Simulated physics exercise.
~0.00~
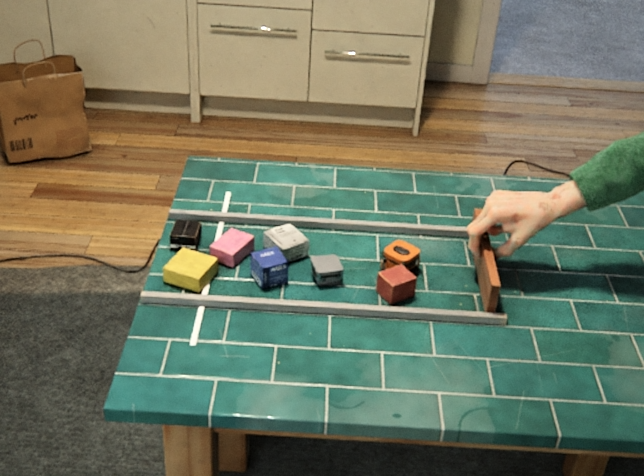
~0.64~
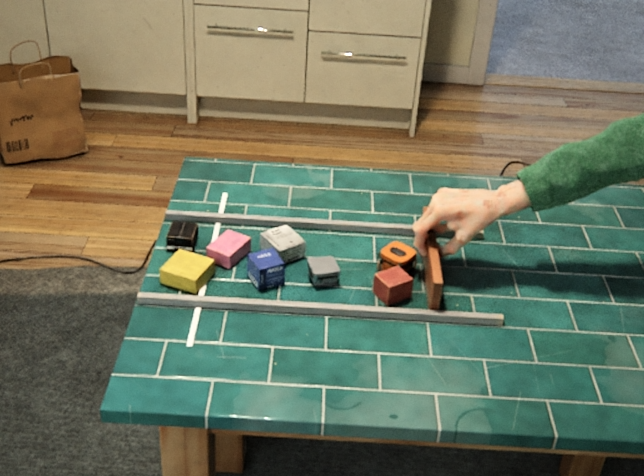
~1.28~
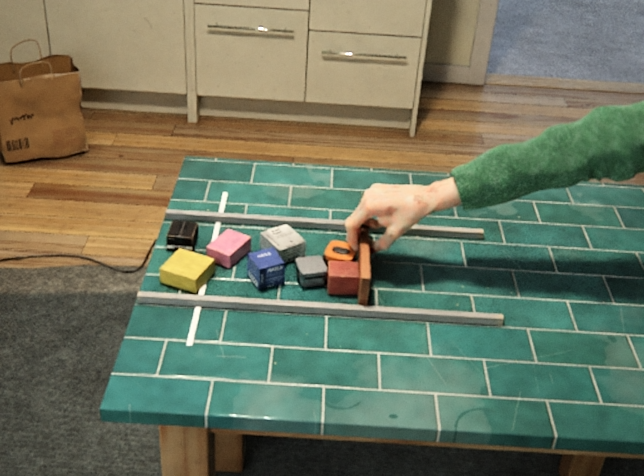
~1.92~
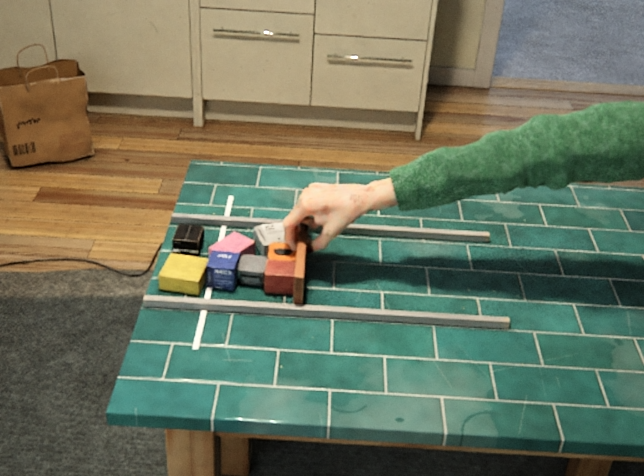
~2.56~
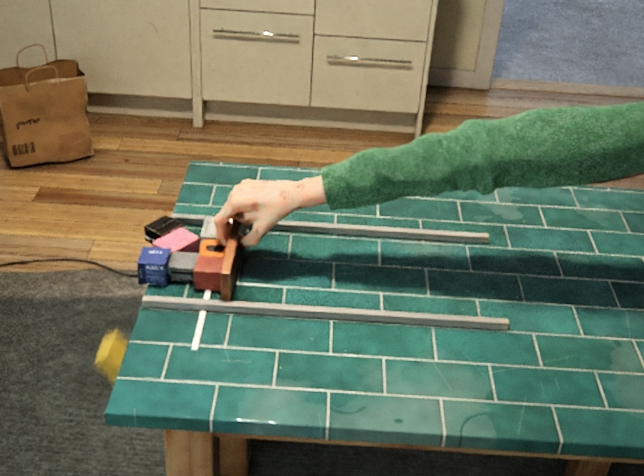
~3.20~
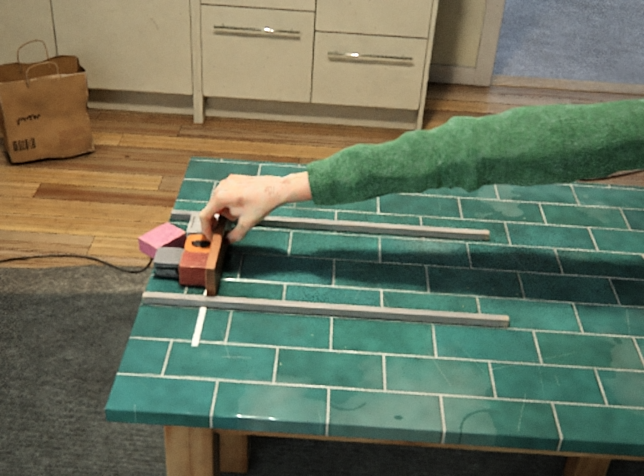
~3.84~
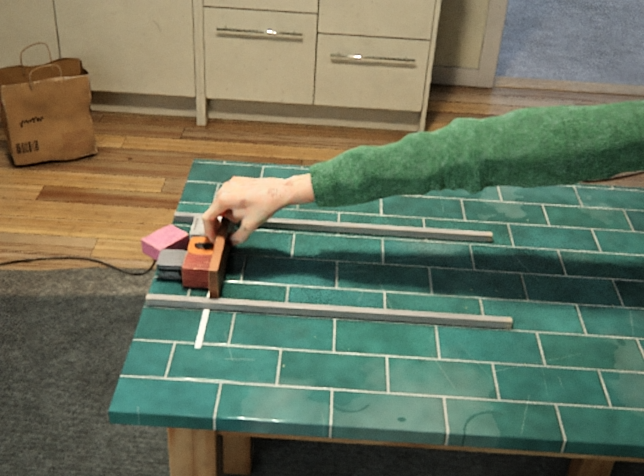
The video shows a hand pushing an upright board leftward between two rails on a green tiled table, gathering small colored blocks toward a white tape line. The yellow, blue and black blocks go over the left edge, while the pink, gray, red and orange pieces remain bunched against the board.
